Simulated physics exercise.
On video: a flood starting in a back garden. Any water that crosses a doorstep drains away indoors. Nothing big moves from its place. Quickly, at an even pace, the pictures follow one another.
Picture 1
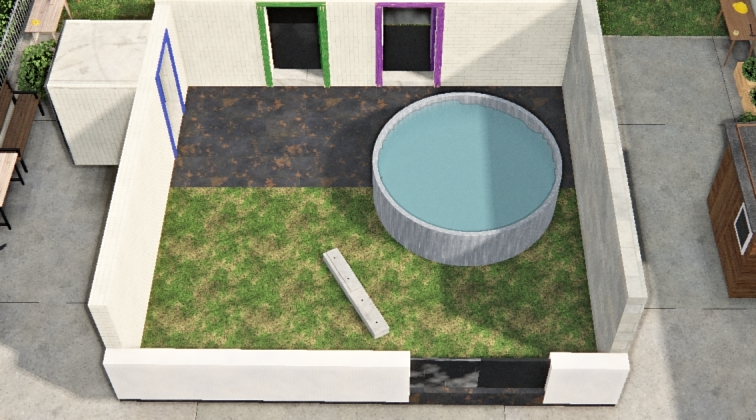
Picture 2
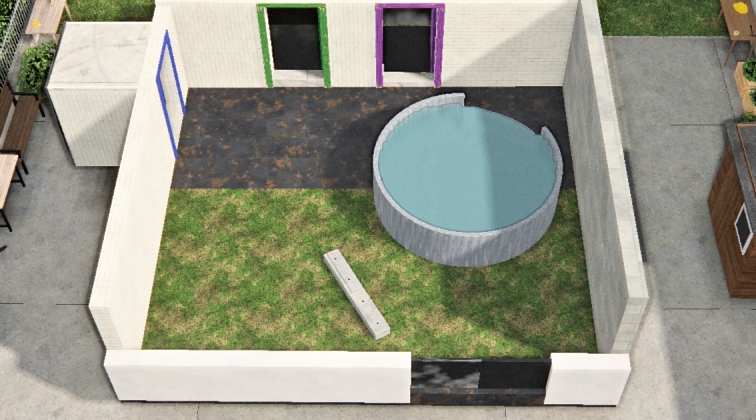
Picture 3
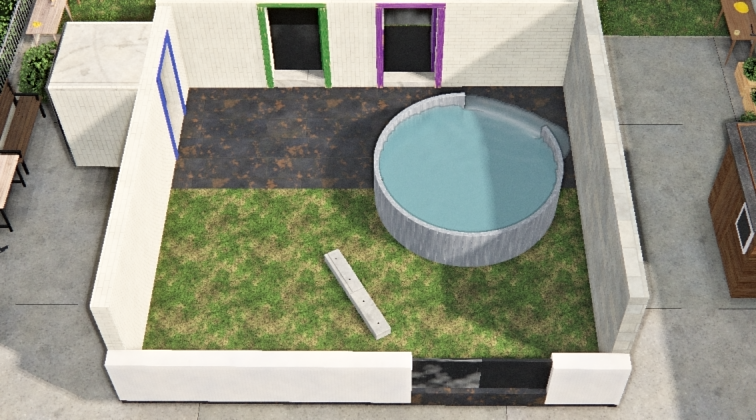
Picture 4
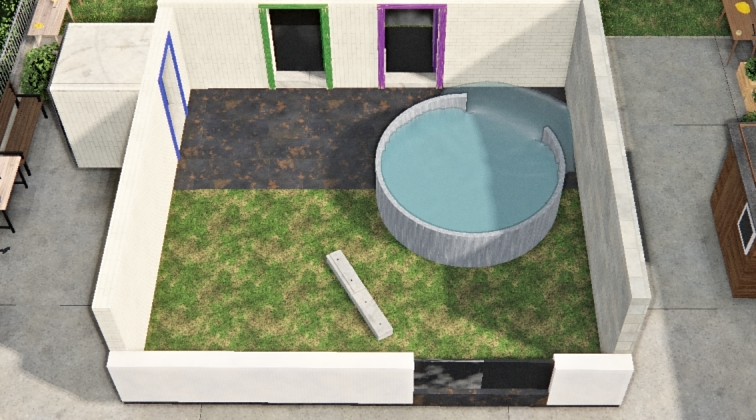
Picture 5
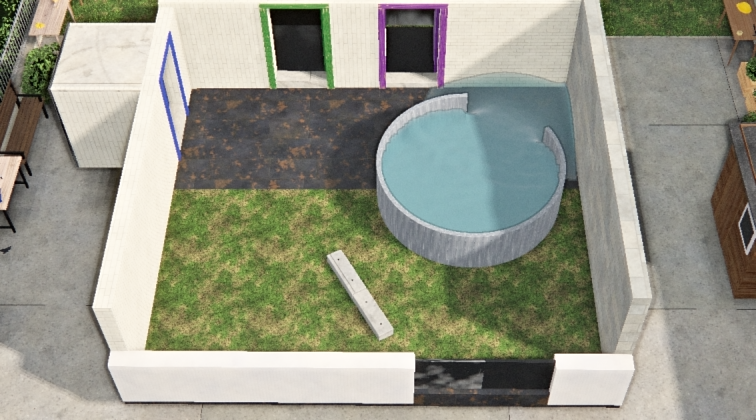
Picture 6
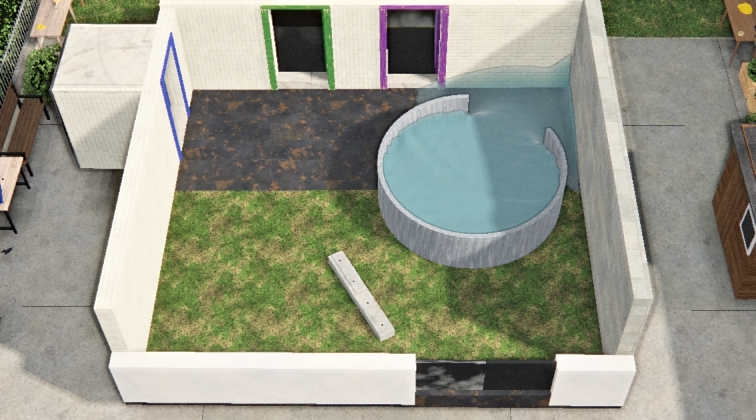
A round grey pool of still blue water stands at the right of a white-walled back garden, seen from high above. Green- and purple-edged openings line the back wall, a blue-edged one the left, with dark paving behind patchy grass and a pale beam. The pool's far side opens, and water pours through the gap, spreading over the paving to the back corner and leftward along the wall.
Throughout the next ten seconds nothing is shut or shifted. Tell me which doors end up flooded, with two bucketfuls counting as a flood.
Here is how it goes: The blue door escapes flooding; the green door escapes flooding; the purple door ends up flooded.
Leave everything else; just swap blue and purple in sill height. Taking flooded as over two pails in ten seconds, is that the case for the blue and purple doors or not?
One by one: Blue door goes over, purple door keeps below it.
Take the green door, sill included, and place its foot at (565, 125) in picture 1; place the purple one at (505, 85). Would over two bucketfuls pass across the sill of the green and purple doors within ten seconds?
I'd say the green door beats the mark and the purple door beats the mark.
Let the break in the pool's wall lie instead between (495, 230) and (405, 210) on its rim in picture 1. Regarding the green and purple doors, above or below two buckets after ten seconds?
The green one falls short; the purple one falls short.
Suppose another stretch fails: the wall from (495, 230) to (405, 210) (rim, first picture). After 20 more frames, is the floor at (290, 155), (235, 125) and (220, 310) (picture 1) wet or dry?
Bone-dry, bone-dry, submerged.
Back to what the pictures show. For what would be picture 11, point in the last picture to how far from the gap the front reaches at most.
Estimated pixel: (346, 90).
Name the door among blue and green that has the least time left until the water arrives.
I'd say the green door.
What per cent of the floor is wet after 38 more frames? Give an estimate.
That works out at 90 %.
A moment on, water covers 15 % of the floor; the blue door not reached, the green door not reached, the purple door wet at the sill, nothing in.
Next, water covers 25 % of the floor; the blue door not reached, the green door wet at the sill, nothing in, the purple door under two buckets in.
Then, water covers 60 % of the floor; the blue door wet at the sill, nothing in, the green door wet at the sill, nothing in, the purple door over two buckets in.
Later, water covers 90 % of the floor; the blue door wet at the sill, nothing in, the green door wet at the sill, nothing in, the purple door over two buckets in.
In the end, water covers 95 % of the floor; the blue door wet at the sill, nothing in, the green door wet at the sill, nothing in, the purple door over two buckets in.
